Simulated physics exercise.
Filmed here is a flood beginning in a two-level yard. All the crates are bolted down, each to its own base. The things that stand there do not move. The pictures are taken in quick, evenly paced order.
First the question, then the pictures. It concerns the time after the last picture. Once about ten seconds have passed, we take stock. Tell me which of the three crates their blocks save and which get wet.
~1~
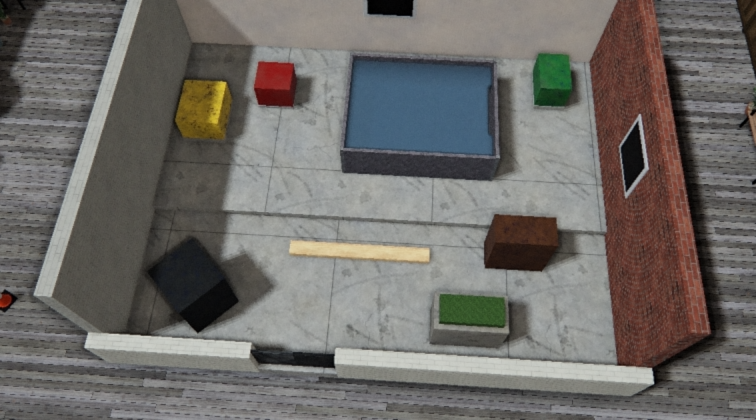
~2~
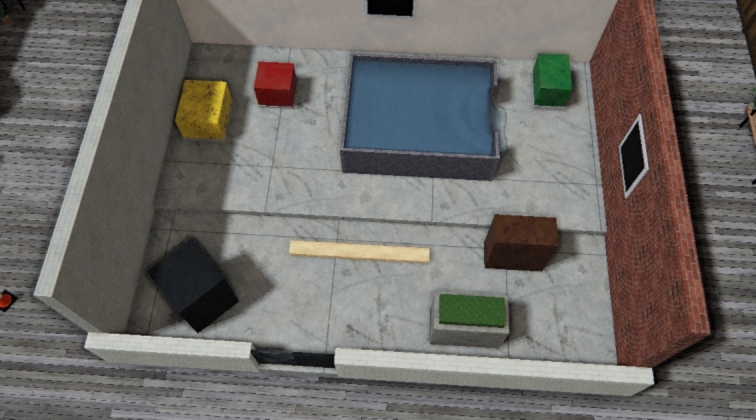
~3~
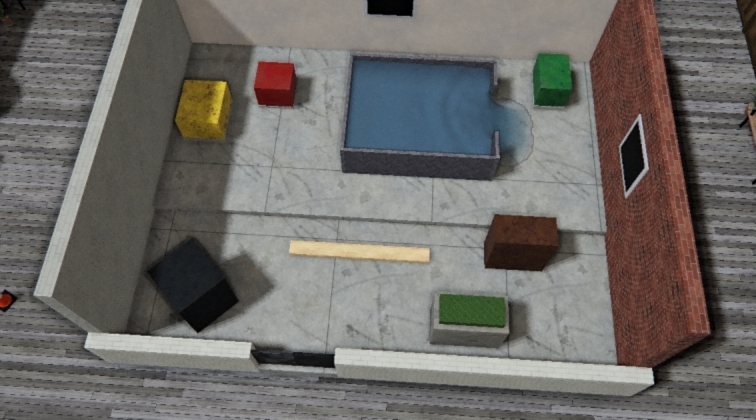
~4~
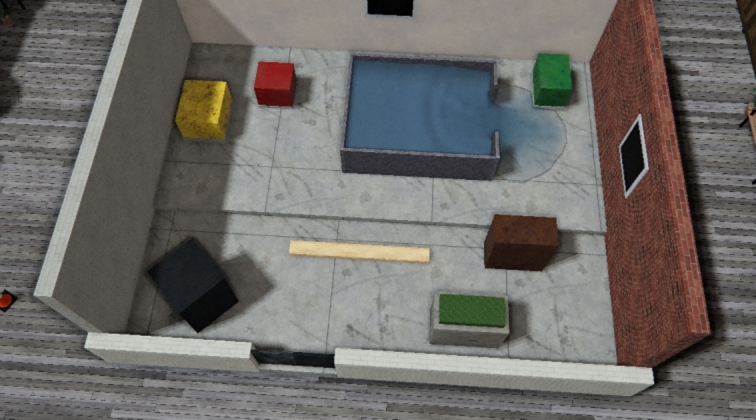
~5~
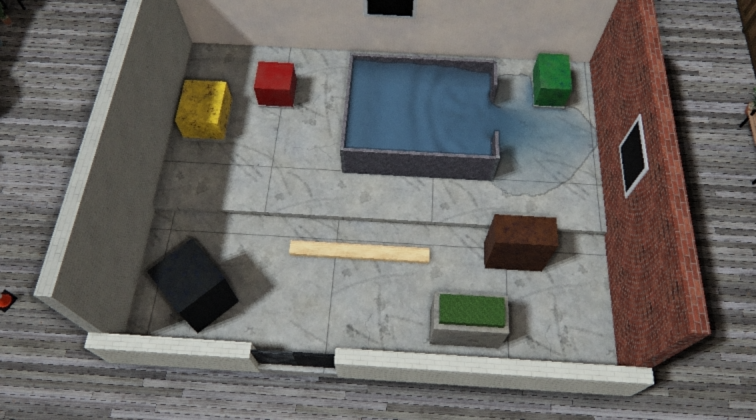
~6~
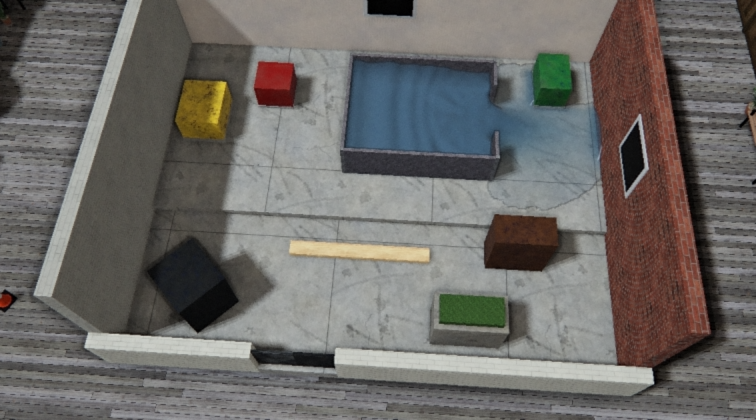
The green crate is exposed; the yellow crate is exposed; the red crate is exposed.
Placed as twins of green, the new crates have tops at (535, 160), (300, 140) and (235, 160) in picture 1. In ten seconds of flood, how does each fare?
Crate by crate: Gets flooded; is not reached; is not reached.
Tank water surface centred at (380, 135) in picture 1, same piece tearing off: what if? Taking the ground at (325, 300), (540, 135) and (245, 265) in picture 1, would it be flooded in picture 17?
Untouched, submerged, untouched.
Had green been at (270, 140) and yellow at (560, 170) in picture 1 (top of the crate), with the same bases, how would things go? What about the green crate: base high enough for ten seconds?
As far as I can tell, the green crate is not reached.
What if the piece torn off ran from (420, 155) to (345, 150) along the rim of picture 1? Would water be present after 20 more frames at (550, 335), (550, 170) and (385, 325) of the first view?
One by one, they turn out drenched, not soaked and drenched.
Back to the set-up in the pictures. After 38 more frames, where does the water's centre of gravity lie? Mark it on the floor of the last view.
I'd point to (453, 174).
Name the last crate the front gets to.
I say the one in yellow.
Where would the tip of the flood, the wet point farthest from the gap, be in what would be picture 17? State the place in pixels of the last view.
The farthest wet point should be near (617, 376).
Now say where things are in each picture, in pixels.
The first frame shows still water in the tank at (421, 106).
In the second frame, the front is at a hidden place, out from the gap at (490, 125).
In the third frame, the front is at (525, 114), out from the gap at (490, 125).
In the fourth frame, the front is at (560, 124), out from the gap at (490, 125).
In the fifth frame, the front is at (592, 131), out from the gap at (490, 125).
In the sixth frame, water pours out at (490, 124) and has run to (599, 172).
A moment on, water covers 15 % of the floor; the green crate water round its plinth, the yellow crate not reached, the red crate not reached.
Next, water covers 25 % of the floor; the green crate water round its plinth, the yellow crate not reached, the red crate not reached.
Then, water covers 35 % of the floor; the green crate water round its plinth, the yellow crate not reached, the red crate not reached.
Later, water covers 65 % of the floor; the green crate water round its plinth, the yellow crate water round its plinth, the red crate water round its plinth.
In the end, water covers 85 % of the floor; the green crate was topped, the yellow crate was topped, the red crate was topped.
